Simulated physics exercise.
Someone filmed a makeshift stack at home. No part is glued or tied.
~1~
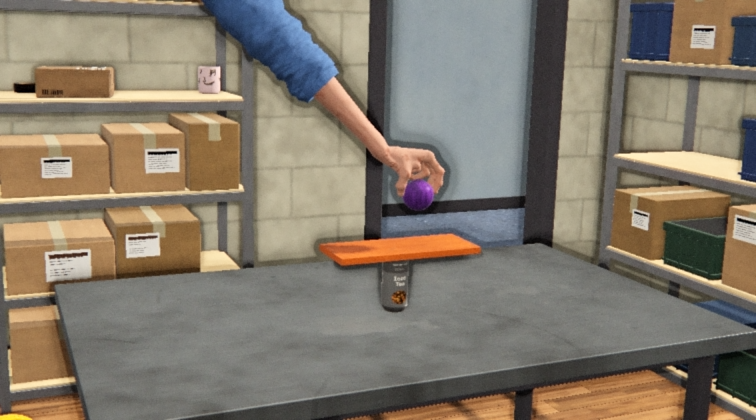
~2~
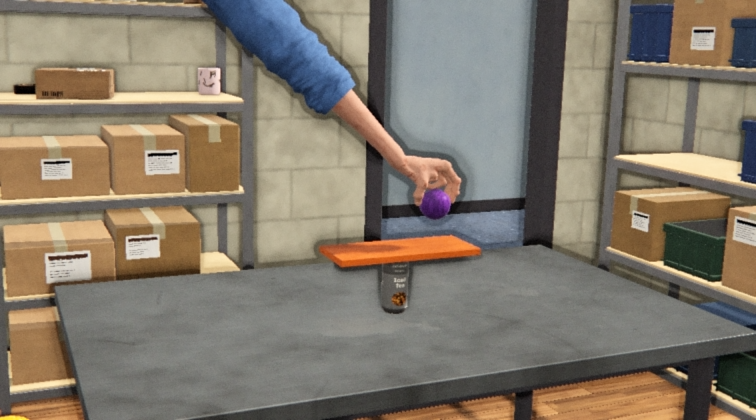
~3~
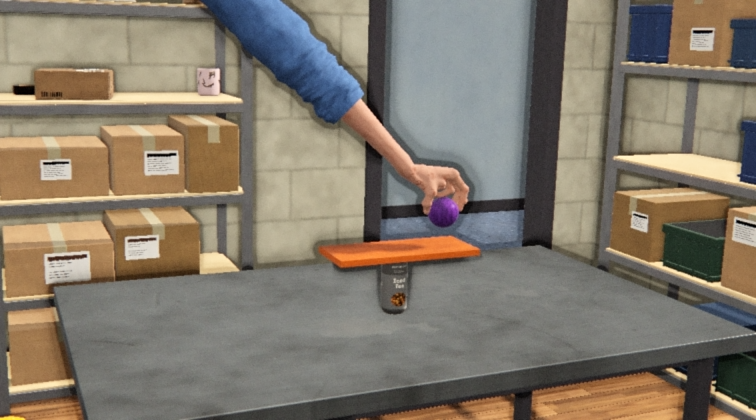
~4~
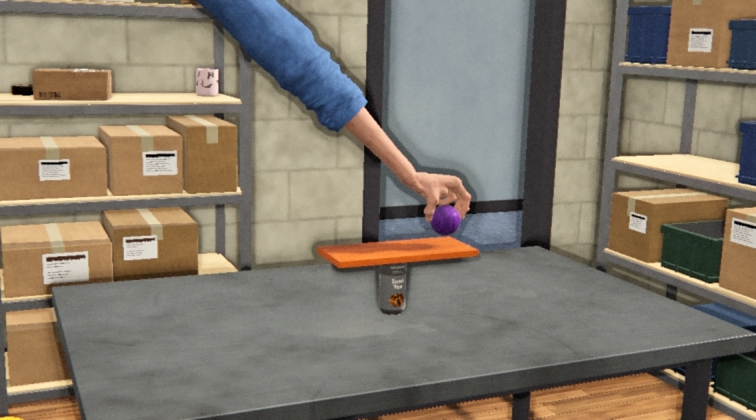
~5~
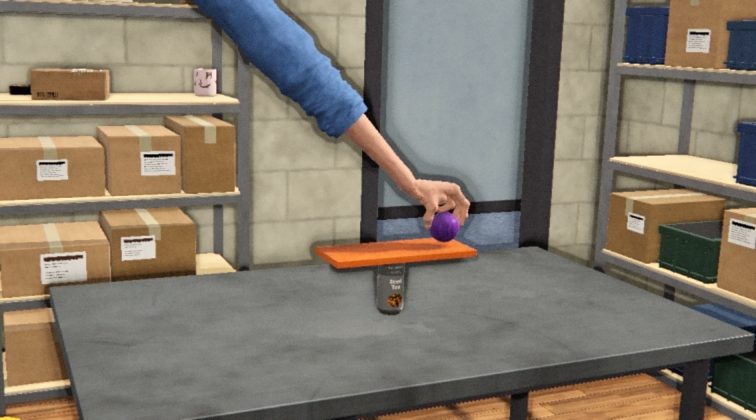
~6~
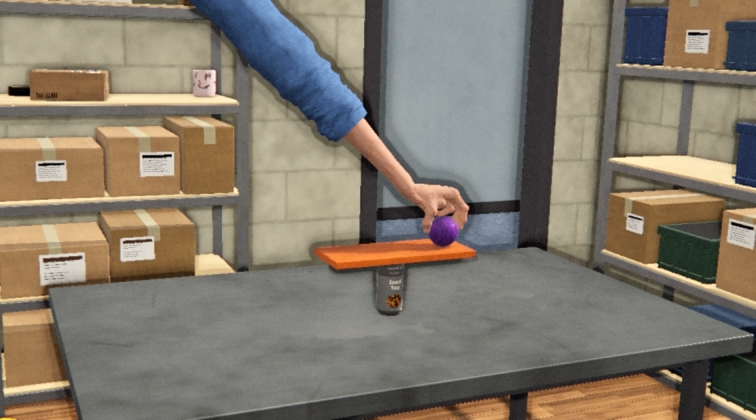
A hand lowers a purple onion onto the right side of an orange board.
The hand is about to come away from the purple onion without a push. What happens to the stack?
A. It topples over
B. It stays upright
(A) It topples over.
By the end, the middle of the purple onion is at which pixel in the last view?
Around (489, 289).
Then, 0.40 s later than the last frame, purple onion now fallen; orange board tilted by 53°.
Then, 0.50 s later than the last frame, orange board tilted by 62°.
Then, 0.70 s later than the last frame, orange board tilted by 44°.
Then, 1.00 s later than the last frame, orange board now fallen.
When it is over, fallen, orange board and purple onion; grey can as before. End places, in pixels of the last picture, purple onion near (489, 289). The stack gives way.
